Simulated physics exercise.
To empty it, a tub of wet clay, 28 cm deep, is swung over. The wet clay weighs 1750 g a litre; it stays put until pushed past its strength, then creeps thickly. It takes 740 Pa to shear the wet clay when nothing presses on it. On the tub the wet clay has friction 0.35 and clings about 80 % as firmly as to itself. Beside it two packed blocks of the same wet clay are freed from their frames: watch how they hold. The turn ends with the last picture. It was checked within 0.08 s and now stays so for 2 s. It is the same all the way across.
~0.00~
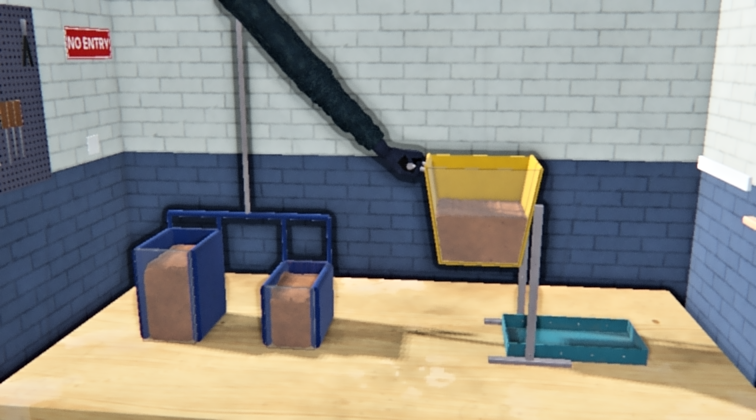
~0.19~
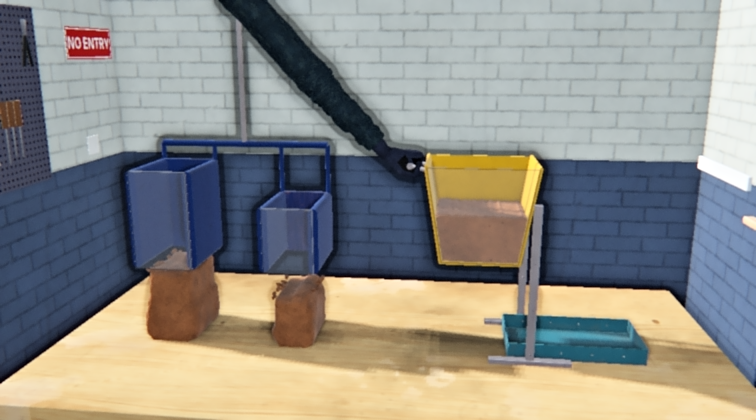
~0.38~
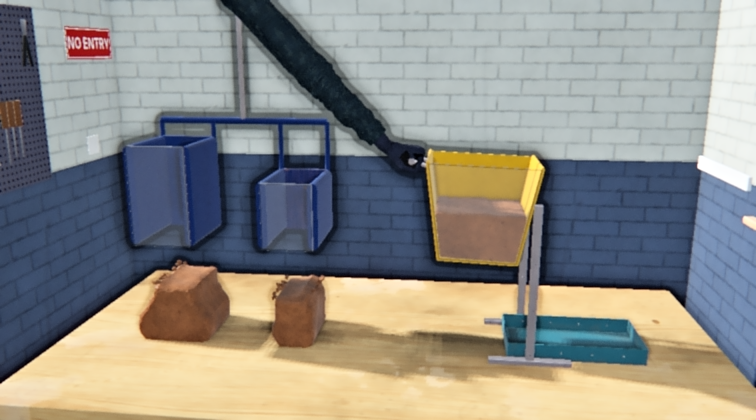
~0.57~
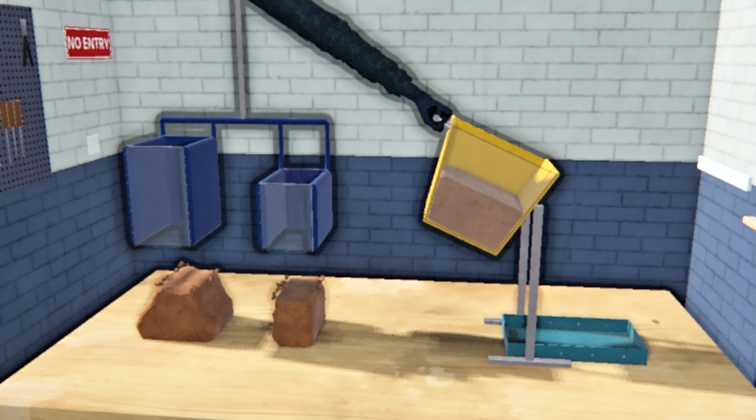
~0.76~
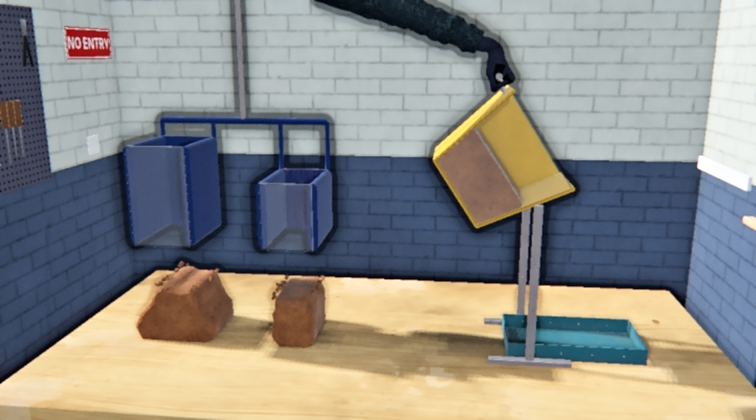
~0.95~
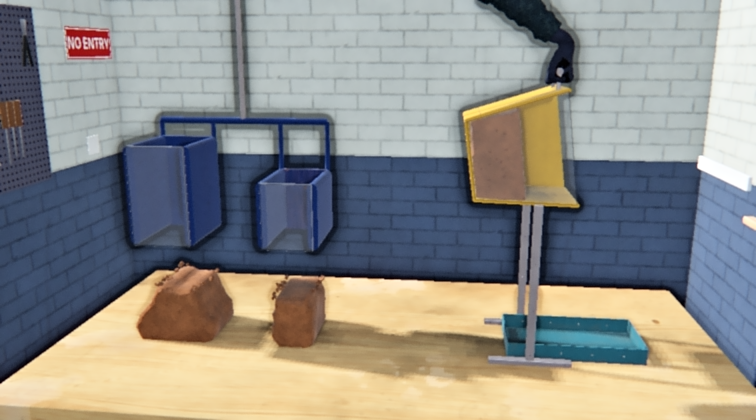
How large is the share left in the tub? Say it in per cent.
It comes to some 100 %.
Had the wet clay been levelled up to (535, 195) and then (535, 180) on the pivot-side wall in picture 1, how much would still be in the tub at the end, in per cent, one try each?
In turn about 70 %, 60 %.
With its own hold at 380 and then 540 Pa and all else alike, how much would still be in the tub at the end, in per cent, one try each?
In turn about 75 %, 100 %.
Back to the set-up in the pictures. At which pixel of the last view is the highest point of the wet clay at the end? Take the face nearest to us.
Near (518, 145).
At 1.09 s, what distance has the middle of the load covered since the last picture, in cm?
Roughly 3 cm.
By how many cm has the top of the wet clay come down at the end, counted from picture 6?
Roughly 9 cm.
By 1.09 s, the tub is at 82 degrees and holds 100 %.
By 1.26 s, the tub is at 82 degrees and holds 100 %.
By 1.43 s, the tub is at 82 degrees and holds 100 %.
By 1.60 s, the tub is at 82 degrees and holds 100 %.
By 2.95 s, at the end, the tub is at 82 degrees and holds 100 %.
